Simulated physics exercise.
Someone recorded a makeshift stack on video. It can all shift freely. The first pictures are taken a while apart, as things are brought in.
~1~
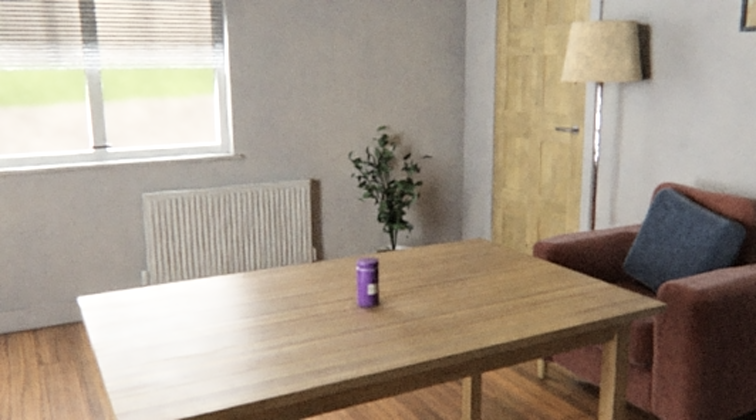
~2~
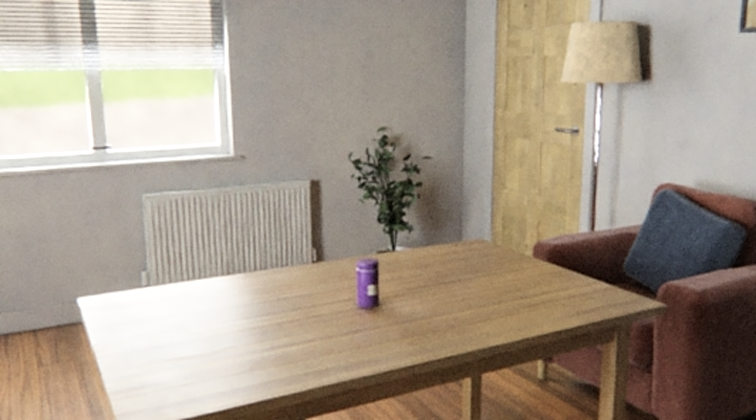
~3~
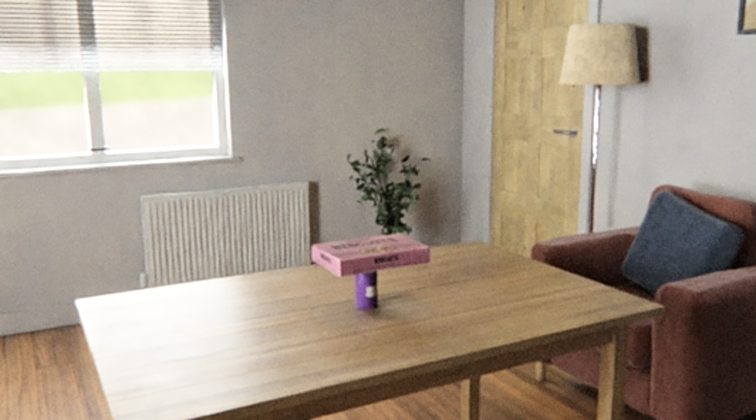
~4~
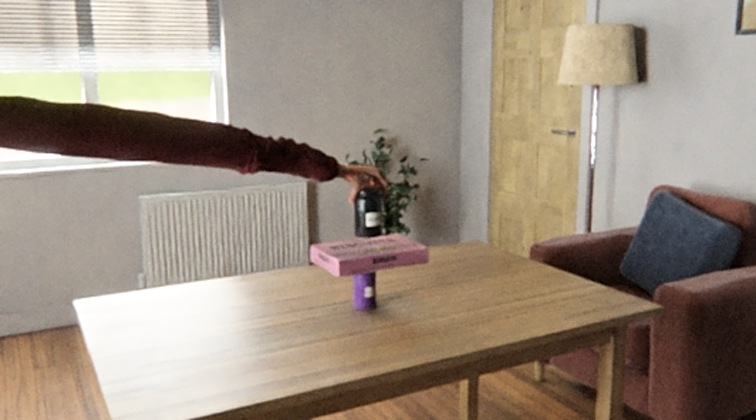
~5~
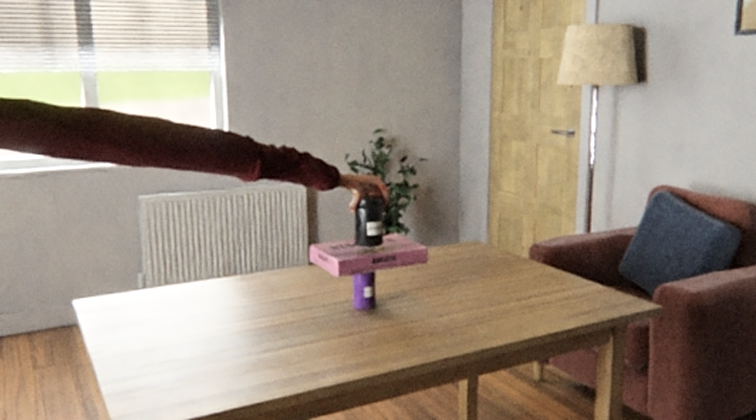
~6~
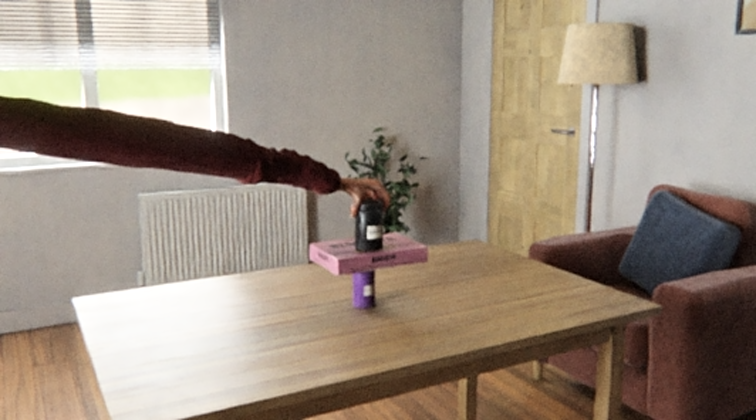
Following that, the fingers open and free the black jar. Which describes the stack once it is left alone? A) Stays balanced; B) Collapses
Stays balanced (A).
Then, 0.30 s past the last view, nothing moves.
Then, 1.00 s past the last view, black jar resting near (369, 225).
Finally, all 3 still in place. Final places as the last picture's camera would see them, black jar near (369, 225). The stack holds.
